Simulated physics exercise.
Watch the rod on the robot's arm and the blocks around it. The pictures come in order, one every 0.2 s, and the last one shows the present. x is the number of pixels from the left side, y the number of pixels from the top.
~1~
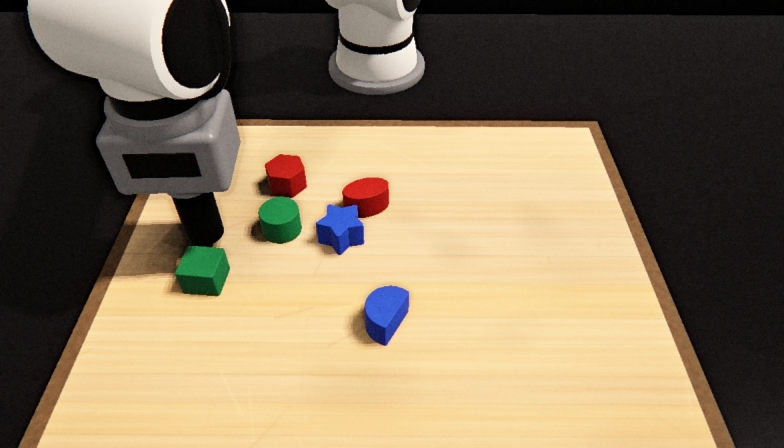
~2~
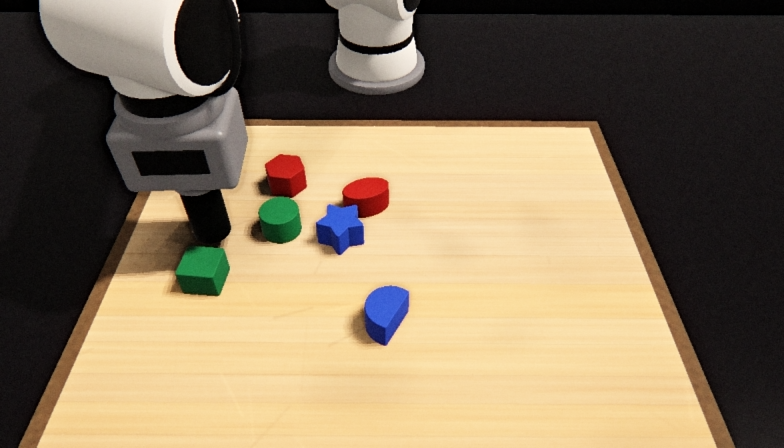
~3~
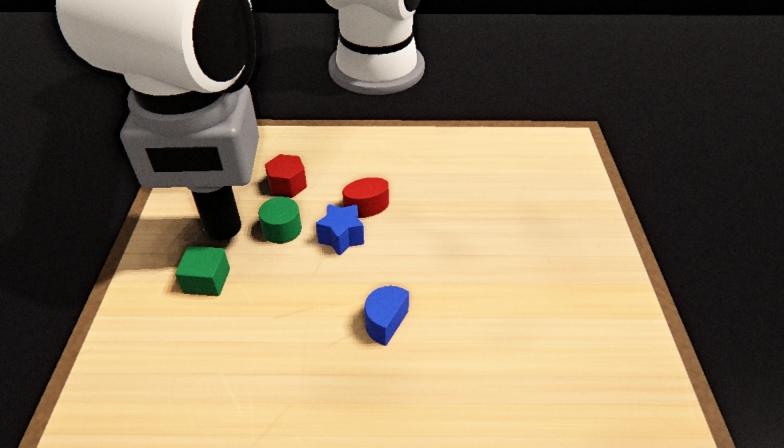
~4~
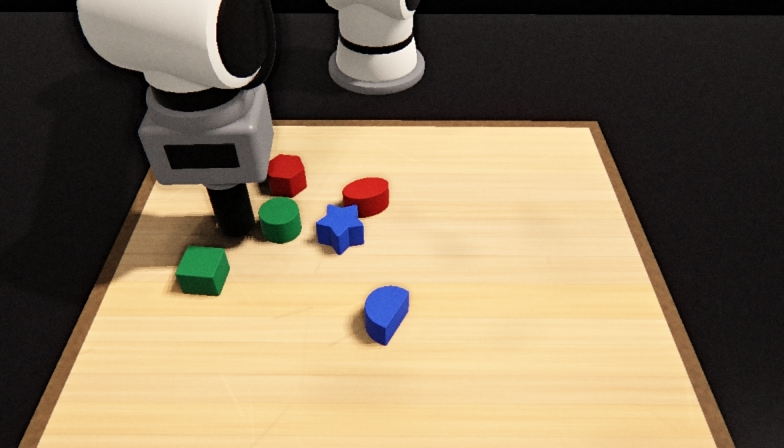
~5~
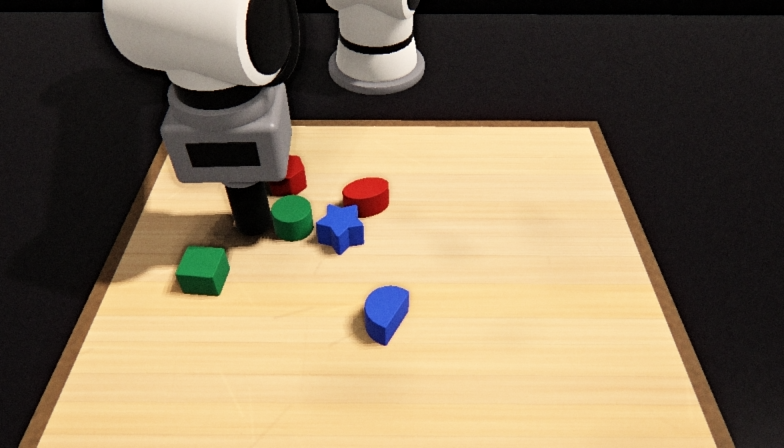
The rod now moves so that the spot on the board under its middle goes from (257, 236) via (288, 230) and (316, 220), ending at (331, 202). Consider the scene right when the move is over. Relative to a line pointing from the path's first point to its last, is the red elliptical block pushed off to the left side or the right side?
Right-hand side.
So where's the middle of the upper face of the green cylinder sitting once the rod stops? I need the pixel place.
I'd place it at (365, 182), taking the centre of its top.
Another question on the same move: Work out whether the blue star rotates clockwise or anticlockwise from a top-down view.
The answer is clockwise.
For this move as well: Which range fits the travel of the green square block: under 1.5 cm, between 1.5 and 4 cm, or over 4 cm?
Once the path is done, the green square block lies within 1.5 cm of its present place.
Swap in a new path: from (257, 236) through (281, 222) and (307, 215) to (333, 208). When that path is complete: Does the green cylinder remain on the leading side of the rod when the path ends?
My answer is yes.
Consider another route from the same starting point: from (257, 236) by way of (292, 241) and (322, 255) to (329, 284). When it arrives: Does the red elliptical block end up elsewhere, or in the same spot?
It is still on its spot.
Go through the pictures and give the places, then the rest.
In the first picture, lower end of the rod (206, 233), tops of blocks, green square block (200, 261), red hexagon (284, 165), green cylinder (278, 210), blue star (340, 218), red elliptical block (366, 187).
In the second picture, rod (213, 231), blocks as before.
In the third picture, rod (224, 228), blocks as before.
In the fourth picture, rod (237, 225), blocks as before.
In the fifth picture, rod (254, 223), green square block (200, 261), red hexagon partly hidden, green cylinder (291, 208), blue star (340, 218), red elliptical block (366, 187).
On the path given first. Halfway along, rod (301, 214); green cylinder (336, 196); blue star (354, 218), turned 35° clockwise; red elliptical block (377, 184).
At the end, rod (330, 189); green square block not moved; red hexagon not moved; green cylinder (365, 182); blue star (357, 217), turned 50° clockwise; red elliptical block (408, 178).
